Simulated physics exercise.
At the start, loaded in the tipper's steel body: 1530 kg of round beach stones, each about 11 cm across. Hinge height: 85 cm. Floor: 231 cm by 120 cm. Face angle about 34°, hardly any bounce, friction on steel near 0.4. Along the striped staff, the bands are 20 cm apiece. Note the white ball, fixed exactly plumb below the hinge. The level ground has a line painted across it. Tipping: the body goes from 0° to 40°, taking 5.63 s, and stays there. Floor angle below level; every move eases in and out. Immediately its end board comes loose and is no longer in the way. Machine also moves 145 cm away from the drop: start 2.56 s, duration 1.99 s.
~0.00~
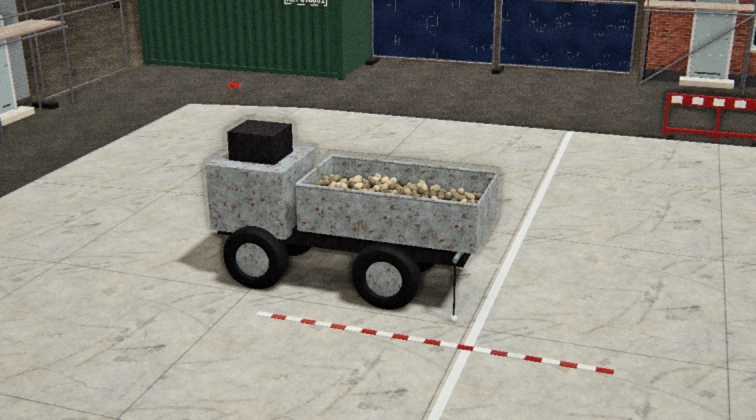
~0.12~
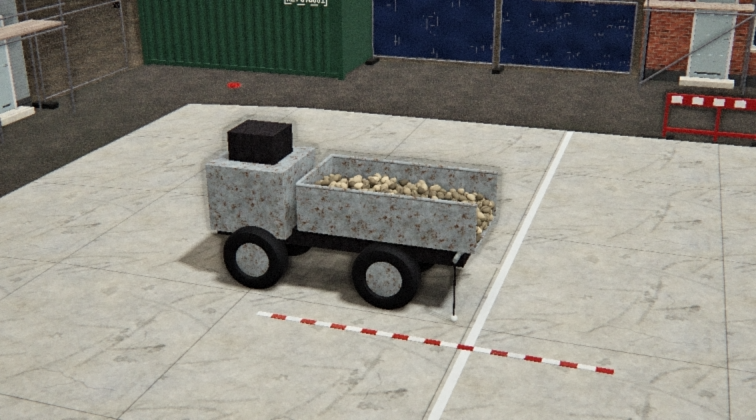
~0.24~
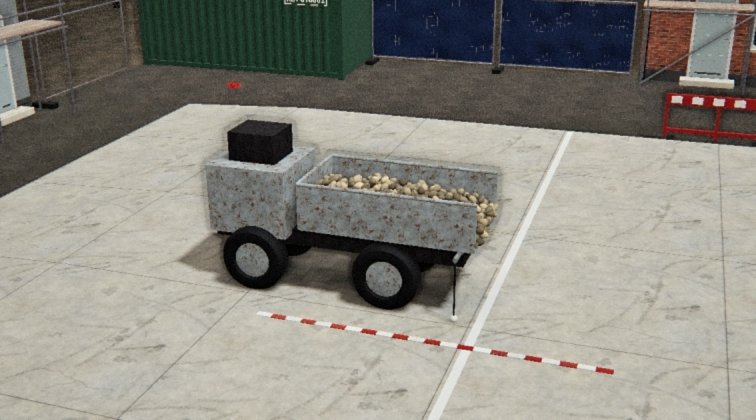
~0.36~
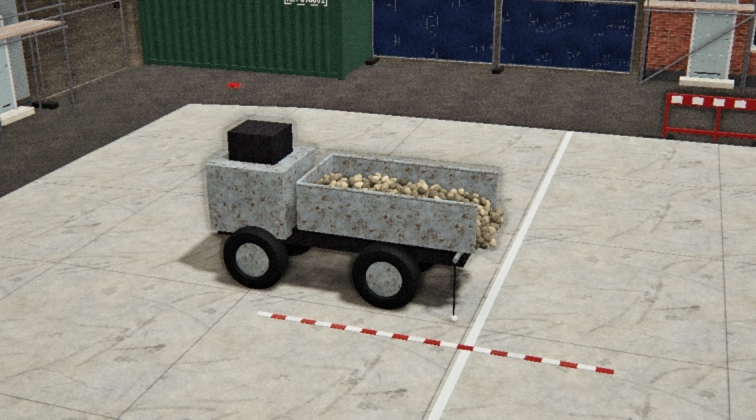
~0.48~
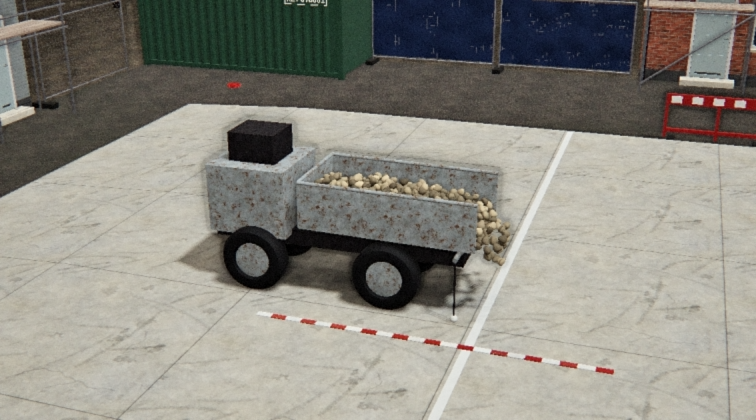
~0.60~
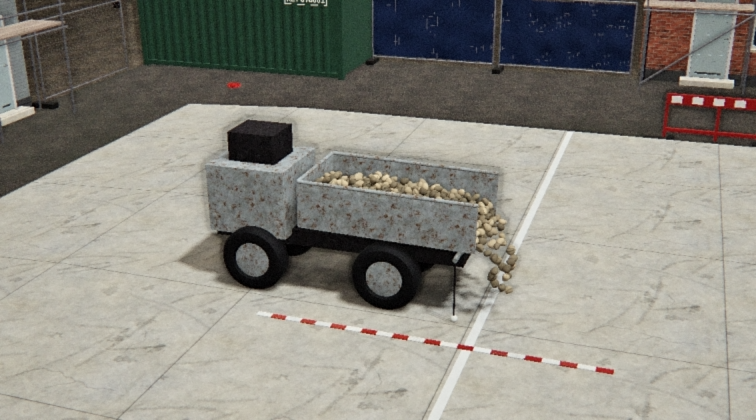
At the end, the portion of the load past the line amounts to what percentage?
It amounts to roughly 40 per cent.
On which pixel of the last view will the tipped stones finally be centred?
I'd point to around (477, 293).
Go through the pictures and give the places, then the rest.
The body is at 0°, its lip at (475, 253); the top of the load is at (363, 184), in the first frame.
The body is at 0°, its lip at (475, 253); the top of the load is at (363, 184); the stones move at 0.0 m/s on average, in the second frame.
Lip at (475, 253), floor tilted 0°, highest stones at (354, 183); 1 % has left, in the third frame.
The body is at 0°, its lip at (475, 253); the top of the load is at (354, 182); 2 % has left, in the fourth frame.
The body is at 1°, its lip at (475, 253); the top of the load is at (355, 181); 3 % has left, in the fifth frame.
The body is at 1°, its lip at (475, 253); the top of the load is at (355, 181); 4 % has left, in the sixth frame.
After 4.2 s the floor is at 34°; 5 % in the body, 54 % short of the line, 41 % past the line; the foremost stones are at (619, 318).
After 5.7 s the floor is at 40°; 0 % in the body, 59 % short of the line, 41 % past the line; the foremost stones are at (619, 318).
After 6.1 s the floor is at 40°; 0 % in the body, 59 % short of the line, 41 % past the line; the foremost stones are at (619, 318).
After 9.2 s the floor is at 40°; 0 % in the body, 59 % short of the line, 41 % past the line; the foremost stones are at (619, 318).
